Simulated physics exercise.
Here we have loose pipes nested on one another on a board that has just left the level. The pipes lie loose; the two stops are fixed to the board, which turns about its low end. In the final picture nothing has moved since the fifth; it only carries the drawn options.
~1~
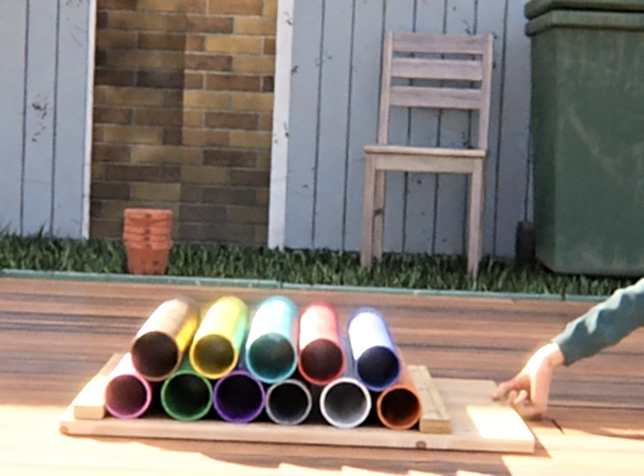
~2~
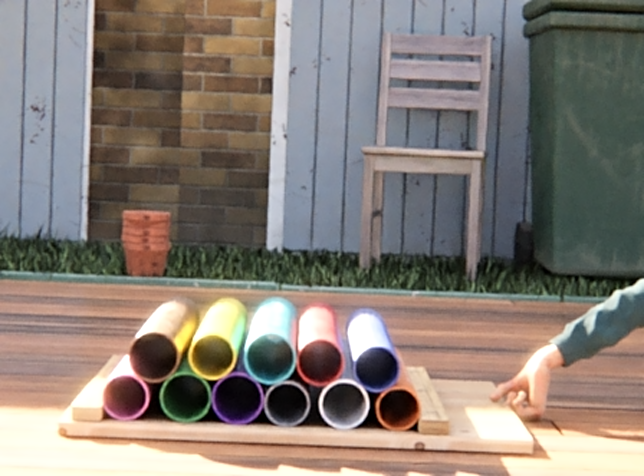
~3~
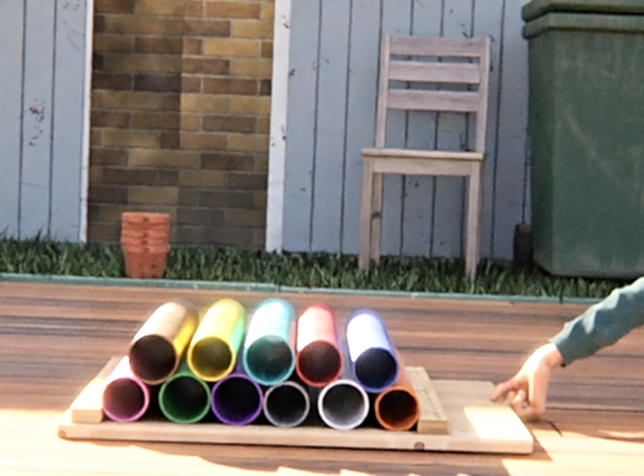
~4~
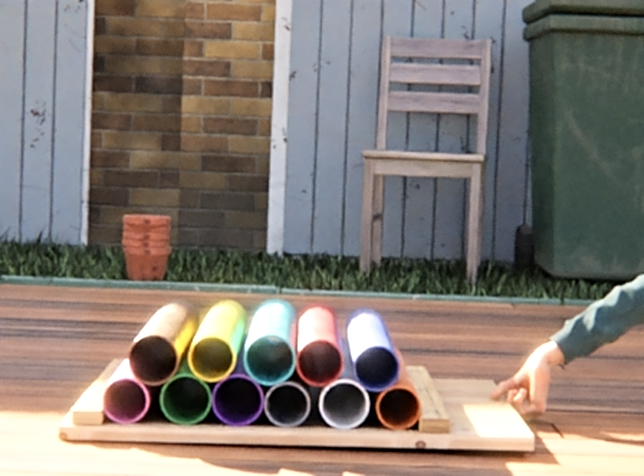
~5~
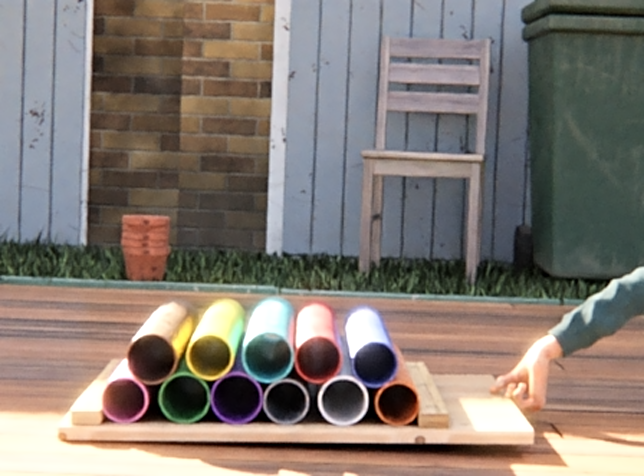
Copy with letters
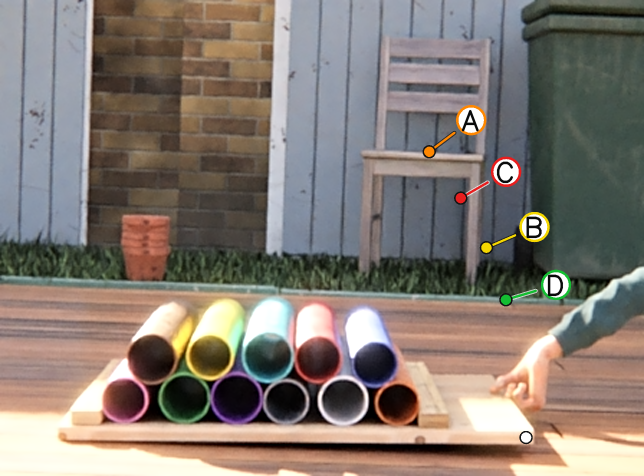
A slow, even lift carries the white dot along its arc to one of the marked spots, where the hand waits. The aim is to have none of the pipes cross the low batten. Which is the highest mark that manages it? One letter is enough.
No higher than D.
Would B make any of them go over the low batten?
Yes, at B.
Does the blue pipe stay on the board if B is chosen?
The blue pipe: Yes.
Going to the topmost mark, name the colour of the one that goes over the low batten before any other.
It is the brown one.
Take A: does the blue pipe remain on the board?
No.
On the marked copy, A at (430, 152); B at (487, 248); C at (461, 198); D at (506, 300); the white dot at (526, 438).
With D. Early on, board at 14°.
Further on, board at 19°.
At the end, board at 19°, none over the low batten.
As for the rest, A eight over the low batten; B four over the low batten (brown, turquoise, yellow, red); C four over the low batten (brown, turquoise, yellow, red).
